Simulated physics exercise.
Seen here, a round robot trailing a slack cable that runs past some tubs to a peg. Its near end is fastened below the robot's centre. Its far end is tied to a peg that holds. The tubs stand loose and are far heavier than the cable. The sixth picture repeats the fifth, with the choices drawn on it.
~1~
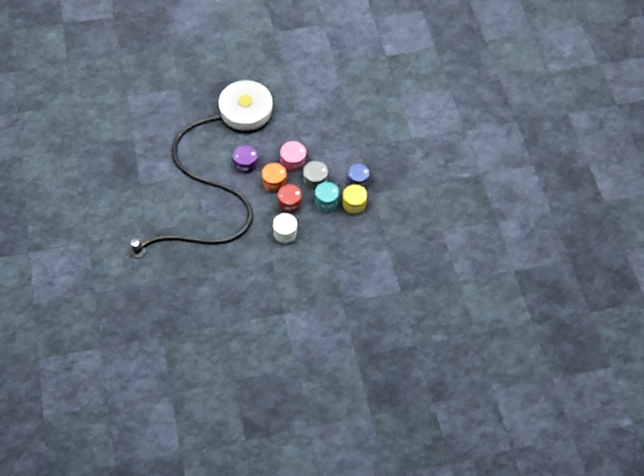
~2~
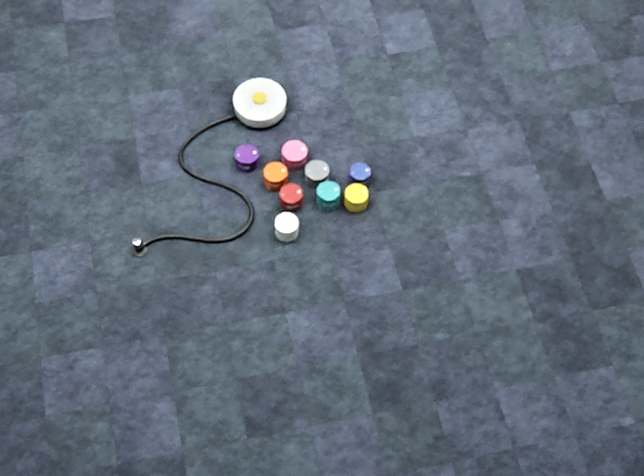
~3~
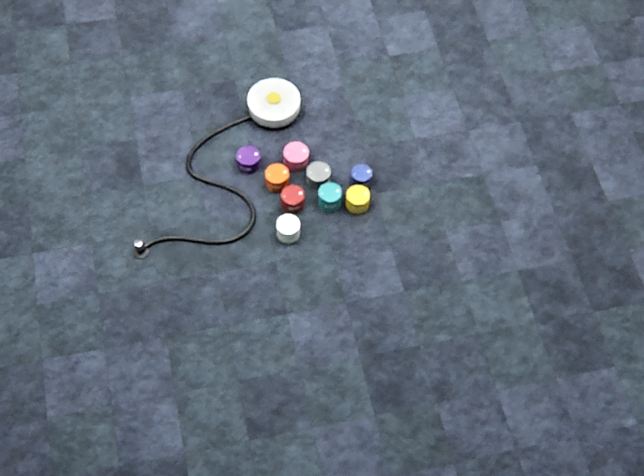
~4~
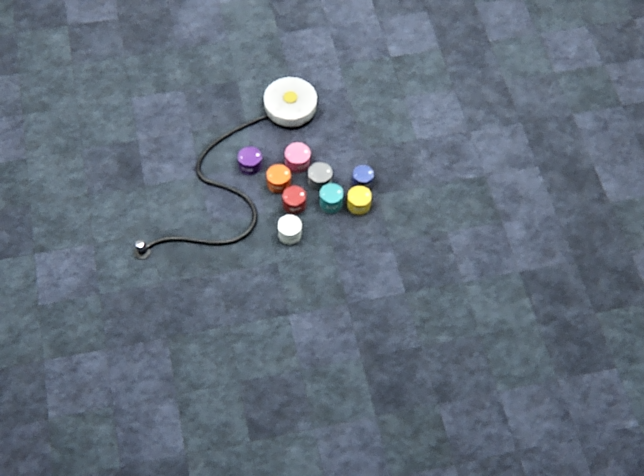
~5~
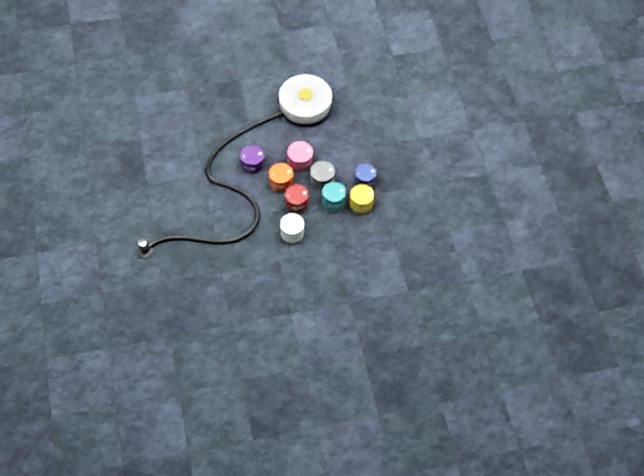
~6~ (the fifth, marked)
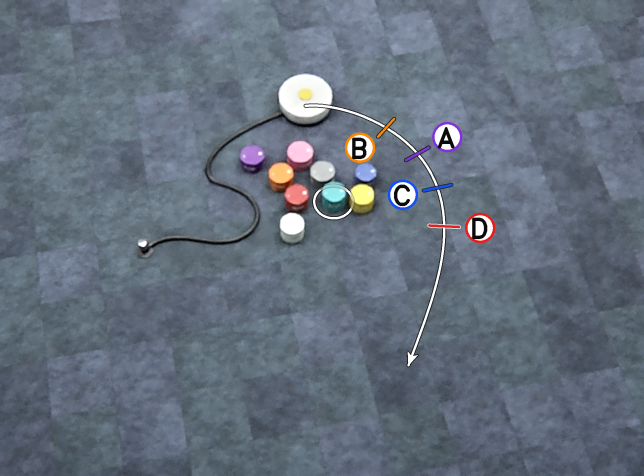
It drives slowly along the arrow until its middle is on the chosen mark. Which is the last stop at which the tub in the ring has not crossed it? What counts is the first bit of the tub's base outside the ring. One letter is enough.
As far as tick D.
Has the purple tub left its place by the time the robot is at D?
By then, yes.
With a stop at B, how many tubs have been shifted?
The count is none.
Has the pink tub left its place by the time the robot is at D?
Yes.
On the marked copy, A at (418, 154); B at (386, 128); C at (437, 188); D at (444, 226); the ring at (334, 202); the route from (305, 106) via (440, 195) to (408, 366).
Following D. Soon after the start, robot (378, 117); turquoise tub (334, 197).
Later, robot (430, 165); turquoise tub (334, 197).
In the end, robot (446, 221); pink tub (304, 175); orange tub (282, 185); purple tub (259, 189); grey tub (328, 178); turquoise tub (334, 197); yellow tub (361, 202); blue tub (363, 184); the turquoise tub is still in its ring.
As for the rest, A is safe but short; B is safe but short; C is safe but short.
